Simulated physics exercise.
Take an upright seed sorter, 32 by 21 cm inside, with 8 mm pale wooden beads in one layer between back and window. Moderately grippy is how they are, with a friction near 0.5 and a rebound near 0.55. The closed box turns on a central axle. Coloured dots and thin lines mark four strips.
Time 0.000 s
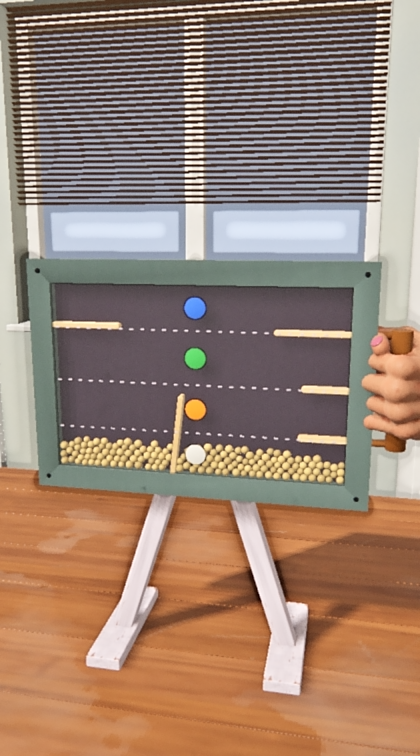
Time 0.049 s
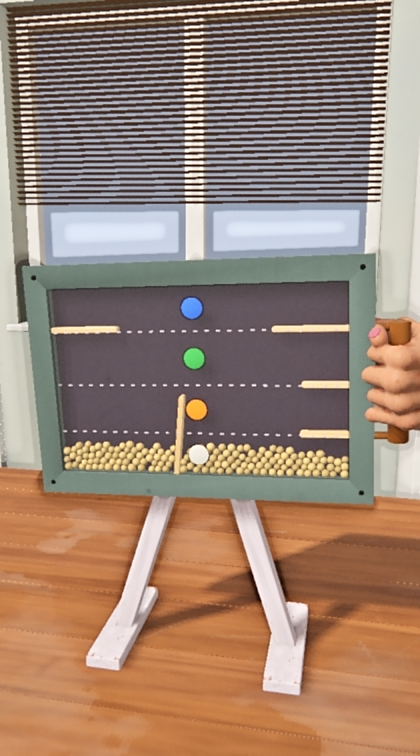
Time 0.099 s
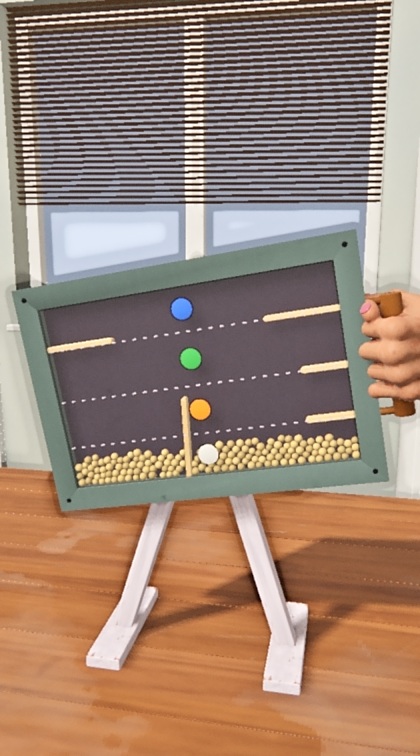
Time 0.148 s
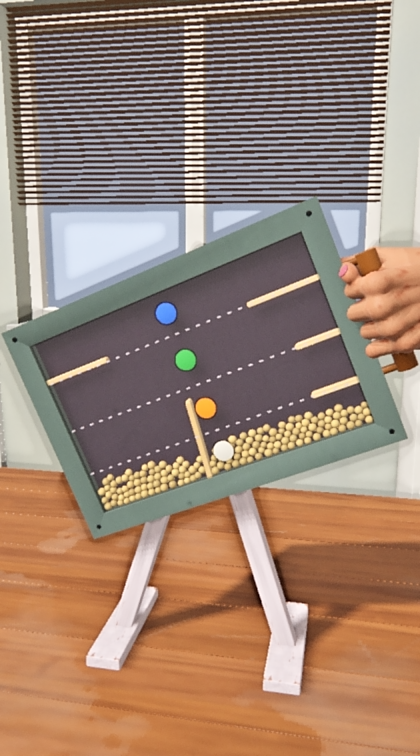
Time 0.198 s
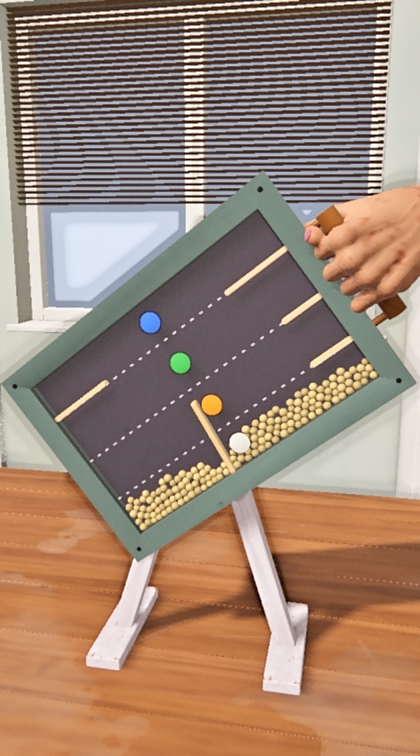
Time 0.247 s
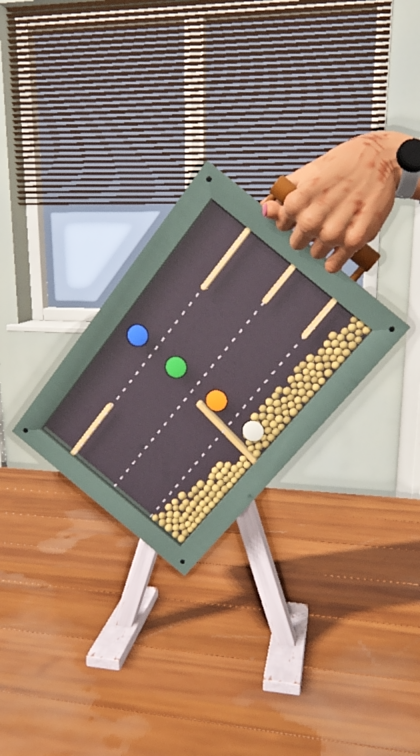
A hand on the right grips a wooden handle and turns a green-framed box of pale beads anticlockwise, from level to steeply tilted with its right side raised. The beads shift little, staying banked on both sides of a short divider, while the blue, green, orange and white discs turn with the box.
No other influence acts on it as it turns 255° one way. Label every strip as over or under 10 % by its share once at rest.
Orange under, blue over, green over, white under 10 %.
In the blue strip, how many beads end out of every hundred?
The answer is near 50 percent.
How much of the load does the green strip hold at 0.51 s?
Share: Near 15 per cent.
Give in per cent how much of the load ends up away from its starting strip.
Around 100 per cent, give or take.
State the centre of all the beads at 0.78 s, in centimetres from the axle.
I'd put it near 4 centimetres to the right and 5 centimetres below.
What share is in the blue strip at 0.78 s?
I'd say some 55 in a hundred.
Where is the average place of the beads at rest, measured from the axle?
About 2 cm right and 12 cm below.
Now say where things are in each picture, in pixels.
Level; about 150 beads; beads' middle (195, 460); highest (128, 442); orange (195, 410), blue (195, 308), green (195, 359), white (196, 455), in the first frame.
Turned 3° anticlockwise; beads' middle (198, 460); highest (273, 449), in the second frame.
Turned 10° anticlockwise; beads' middle (208, 460); highest (329, 438); wall ends (266, 319), (303, 370), (309, 419), (185, 400), (111, 341), in the third frame.
Turned 23° anticlockwise; beads' middle (224, 457); highest (365, 405), in the fourth frame.
Turned 38° anticlockwise; beads' middle (242, 450); highest (365, 362), in the fifth frame.
Turned 52° anticlockwise; beads' middle (256, 439); highest (354, 320); orange (216, 401), blue (138, 335), green (176, 367), white (253, 431), in the sixth frame.
By 0.51 s, it stands 129° anticlockwise; the beads' middle is 7 cm right of and 1 cm below the centre; orange 35 %, green 15 %, white 50 %.
By 0.78 s, it has come round 208° anticlockwise; the beads' middle is 4 cm right of and 5 cm below the centre; orange 5 %, blue 55 %, green 40 %.
By 1.01 s, it has come round 255° anticlockwise; the beads' middle is 4 cm right of and 8 cm below the centre; blue 60 %, green 40 %.
All still by 2.0 s, it has come round 255° anticlockwise; orange 5 %, blue 50 %, green 40 %, white 0 %.
